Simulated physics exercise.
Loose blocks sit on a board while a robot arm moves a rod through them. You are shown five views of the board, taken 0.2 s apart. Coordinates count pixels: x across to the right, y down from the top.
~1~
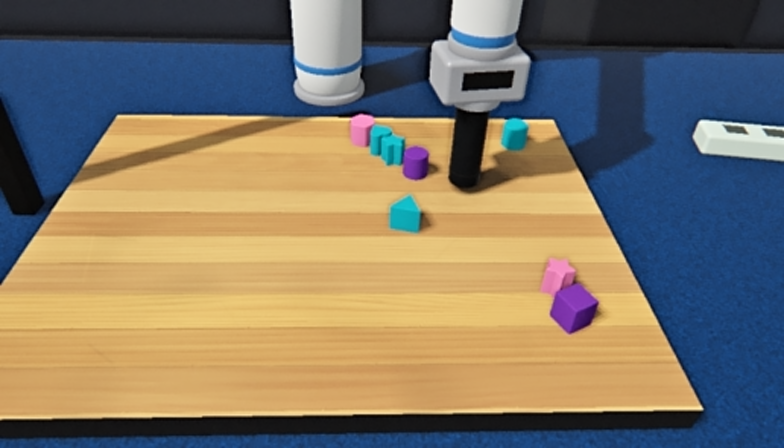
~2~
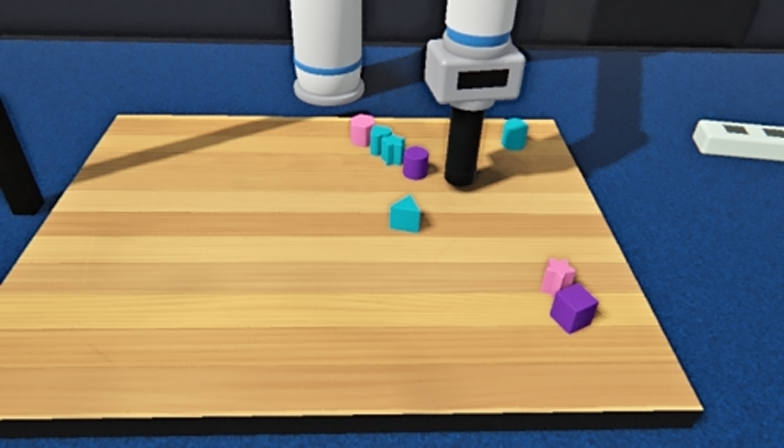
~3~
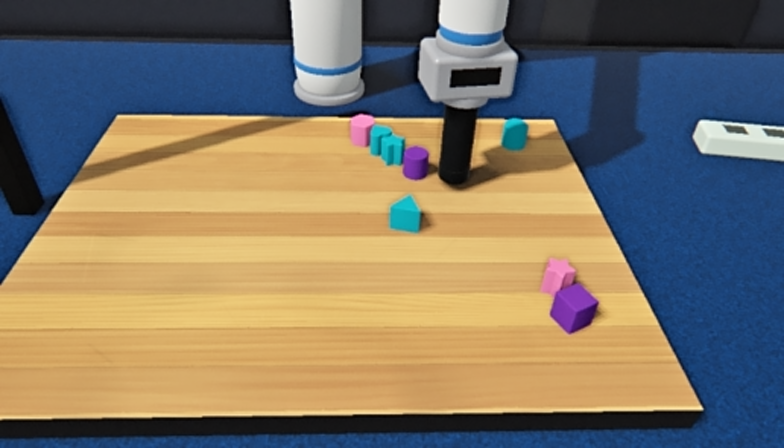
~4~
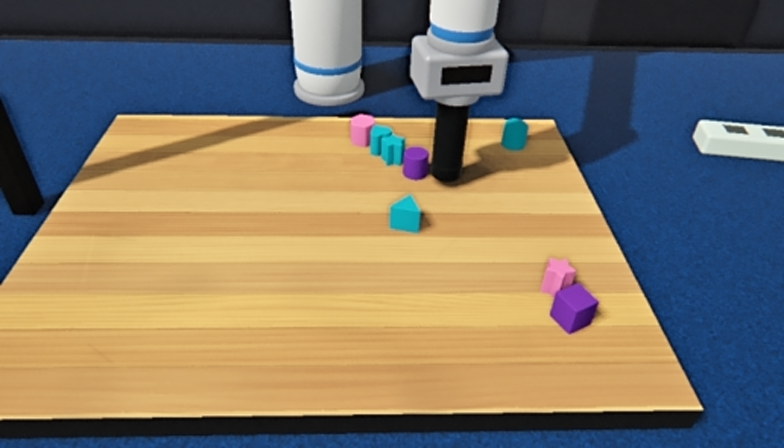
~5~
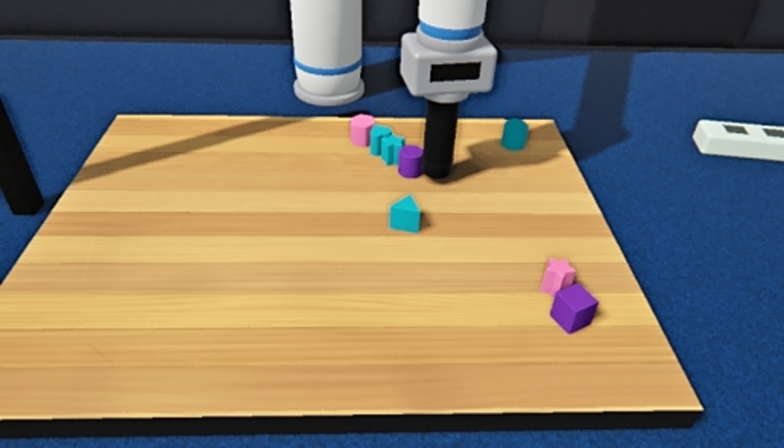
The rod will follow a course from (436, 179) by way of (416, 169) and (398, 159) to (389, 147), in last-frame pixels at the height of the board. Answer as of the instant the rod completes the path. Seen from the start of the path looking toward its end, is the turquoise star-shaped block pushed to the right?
I believe not.
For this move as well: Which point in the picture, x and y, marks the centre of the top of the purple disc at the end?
Near (376, 145).
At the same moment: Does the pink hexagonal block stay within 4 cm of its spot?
In short: Yes.
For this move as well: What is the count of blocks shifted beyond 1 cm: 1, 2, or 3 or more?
Count: Three or more.
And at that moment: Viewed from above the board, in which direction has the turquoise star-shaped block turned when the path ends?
From overhead, the rotation is clockwise.
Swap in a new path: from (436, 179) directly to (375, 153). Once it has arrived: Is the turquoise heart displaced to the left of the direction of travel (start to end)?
No, it doesn't check out.
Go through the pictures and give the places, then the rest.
In the first frame, rod's lower end at (463, 180); pink hexagonal block at (363, 120); turquoise heart at (380, 130); turquoise star-shaped block at (394, 139); purple disc at (417, 152).
In the second frame, rod at (459, 179); blocks still.
In the third frame, rod at (453, 177); blocks still.
In the fourth frame, rod at (446, 174); blocks still.
In the fifth frame, rod at (437, 171); pink hexagonal block at (363, 120); turquoise heart at (380, 130); turquoise star-shaped block at (394, 139); purple disc at (412, 151).
What follows on the original path. One third of the way, rod at (416, 161); turquoise heart at (378, 128), turned 30° clockwise; turquoise star-shaped block at (377, 137), turned 40° clockwise; purple disc at (390, 147).
Two thirds of the way, rod at (398, 151); turquoise heart at (378, 127), turned 35° clockwise; turquoise star-shaped block at (368, 135), turned 55° clockwise; purple disc at (376, 145).
At the end, rod at (389, 140); pink hexagonal block at (351, 115), turned 20° anticlockwise; turquoise heart at (369, 119), turned 15° clockwise; turquoise star-shaped block at (368, 135), turned 50° clockwise; purple disc at (376, 145).
